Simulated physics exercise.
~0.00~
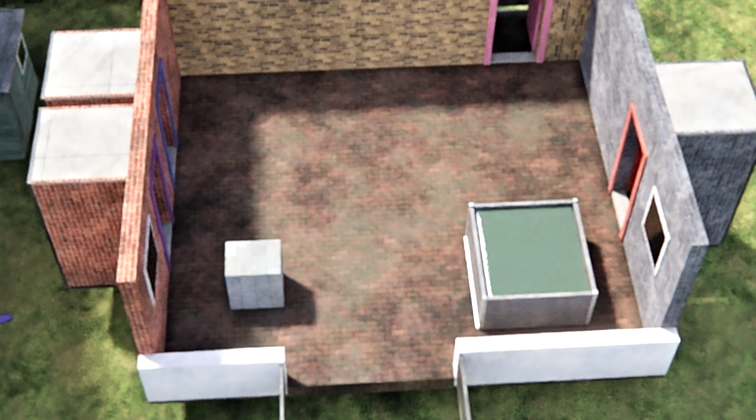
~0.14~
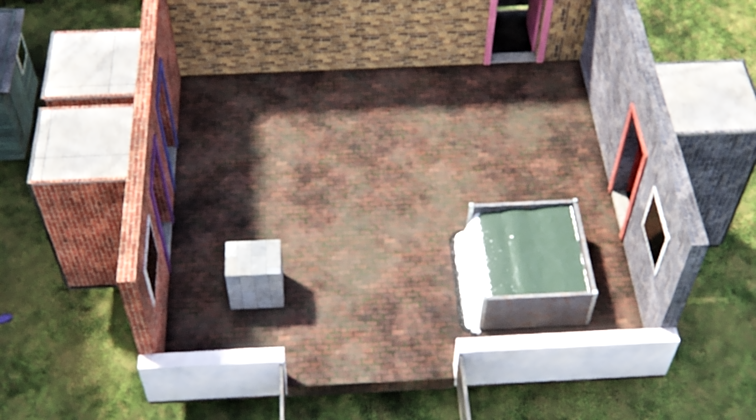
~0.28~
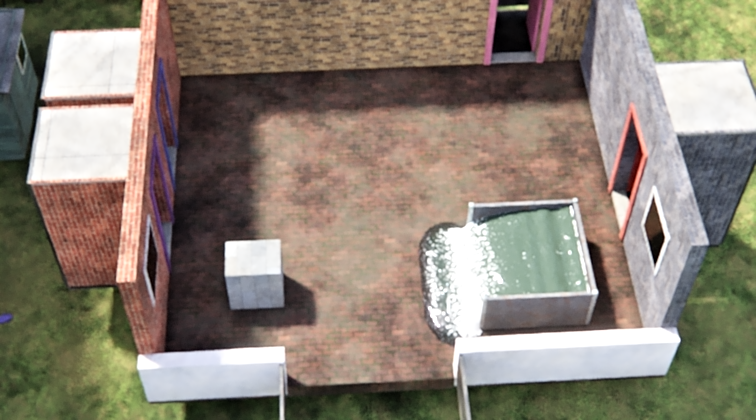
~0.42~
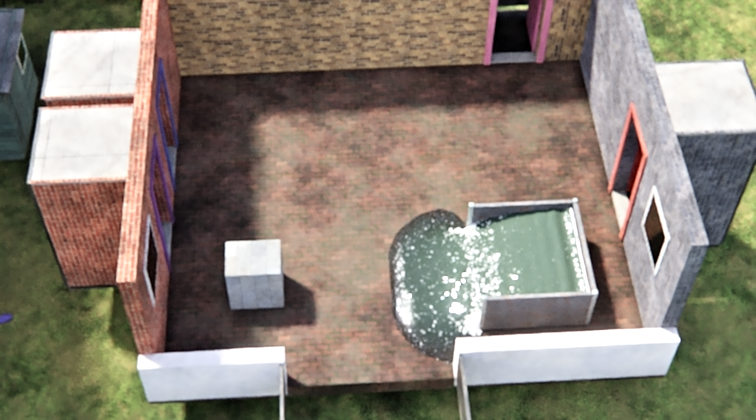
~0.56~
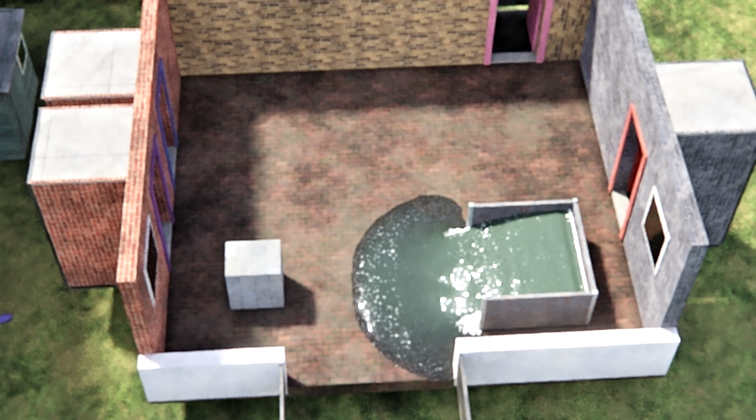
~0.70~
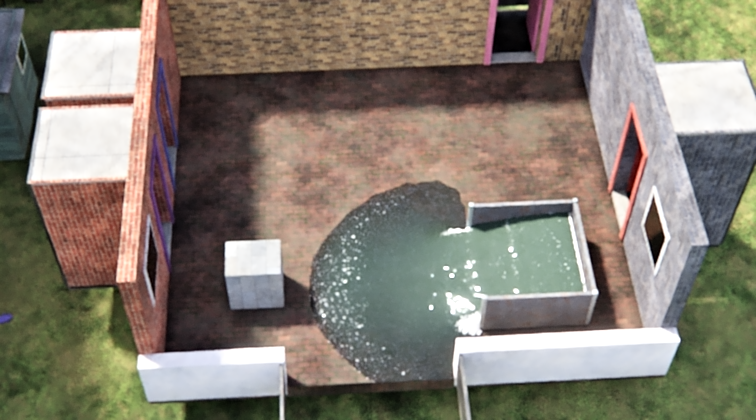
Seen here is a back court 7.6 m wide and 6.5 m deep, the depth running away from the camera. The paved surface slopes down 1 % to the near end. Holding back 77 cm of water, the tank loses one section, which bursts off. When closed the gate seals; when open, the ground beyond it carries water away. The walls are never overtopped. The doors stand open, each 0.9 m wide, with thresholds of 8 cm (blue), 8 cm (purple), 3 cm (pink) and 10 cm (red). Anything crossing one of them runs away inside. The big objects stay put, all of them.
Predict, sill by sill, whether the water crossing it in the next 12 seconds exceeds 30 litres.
As I see it, at the blue door the amount will overshoot the limit; at the purple door the amount will overshoot the limit; at the pink door the amount will not overshoot the limit; at the red door the amount will not overshoot the limit.
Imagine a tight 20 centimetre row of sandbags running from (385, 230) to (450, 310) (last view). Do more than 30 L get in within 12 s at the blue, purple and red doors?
Note - blue: Limit held; purple: Limit held; red: Limit held.
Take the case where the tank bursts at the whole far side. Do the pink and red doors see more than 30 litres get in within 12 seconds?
Well, against that limit, at pink it's too much, and at red it's within bounds.
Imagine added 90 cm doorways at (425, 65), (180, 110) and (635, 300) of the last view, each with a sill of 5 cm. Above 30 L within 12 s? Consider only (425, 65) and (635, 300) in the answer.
Door 1: Limit not reached; door 2: Limit not reached.
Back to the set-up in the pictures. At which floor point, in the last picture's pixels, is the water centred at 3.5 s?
At roughly (302, 255).
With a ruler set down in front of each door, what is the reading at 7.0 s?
Door by door, in cm: Blue reads 8, purple reads 7, pink reads 1, red reads 0.
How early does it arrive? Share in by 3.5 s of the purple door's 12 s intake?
About 80%.
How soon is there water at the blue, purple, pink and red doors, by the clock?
Door times: Blue 2.2 s / purple 1.4 s / pink 7.0 s / red 10.0 s.
After 1.4 s water covers 35 % of the floor and is deepest (35 cm) near (291, 294); blue door not reached, purple door not reached, pink door not reached, red door not reached.
After 2.2 s water covers 45 % of the floor and is deepest (46 cm) near (176, 378); blue door not reached, purple door 14 cm at the sill, 33 L in, pink door not reached, red door not reached.
After 3.5 s water covers 50 % of the floor and is deepest (24 cm) near (164, 379); blue door 15 cm at the sill, 30 L in, purple door 15 cm at the sill, 89 L in, pink door not reached, red door not reached.
After 7.0 s water covers 65 % of the floor and is deepest (11 cm) near (177, 156); blue door 8 cm at the sill, 53 L in, purple door 7 cm at the sill, 109 L in, pink door not reached, red door not reached.
After 12.0 s water covers 95 % of the floor and is deepest (8 cm) near (550, 203); blue door 3 cm at the sill, 55 L in, purple door 4 cm at the sill, 109 L in, pink door 2 cm at the sill, 0 L in, red door 5 cm at the sill, 0 L in.
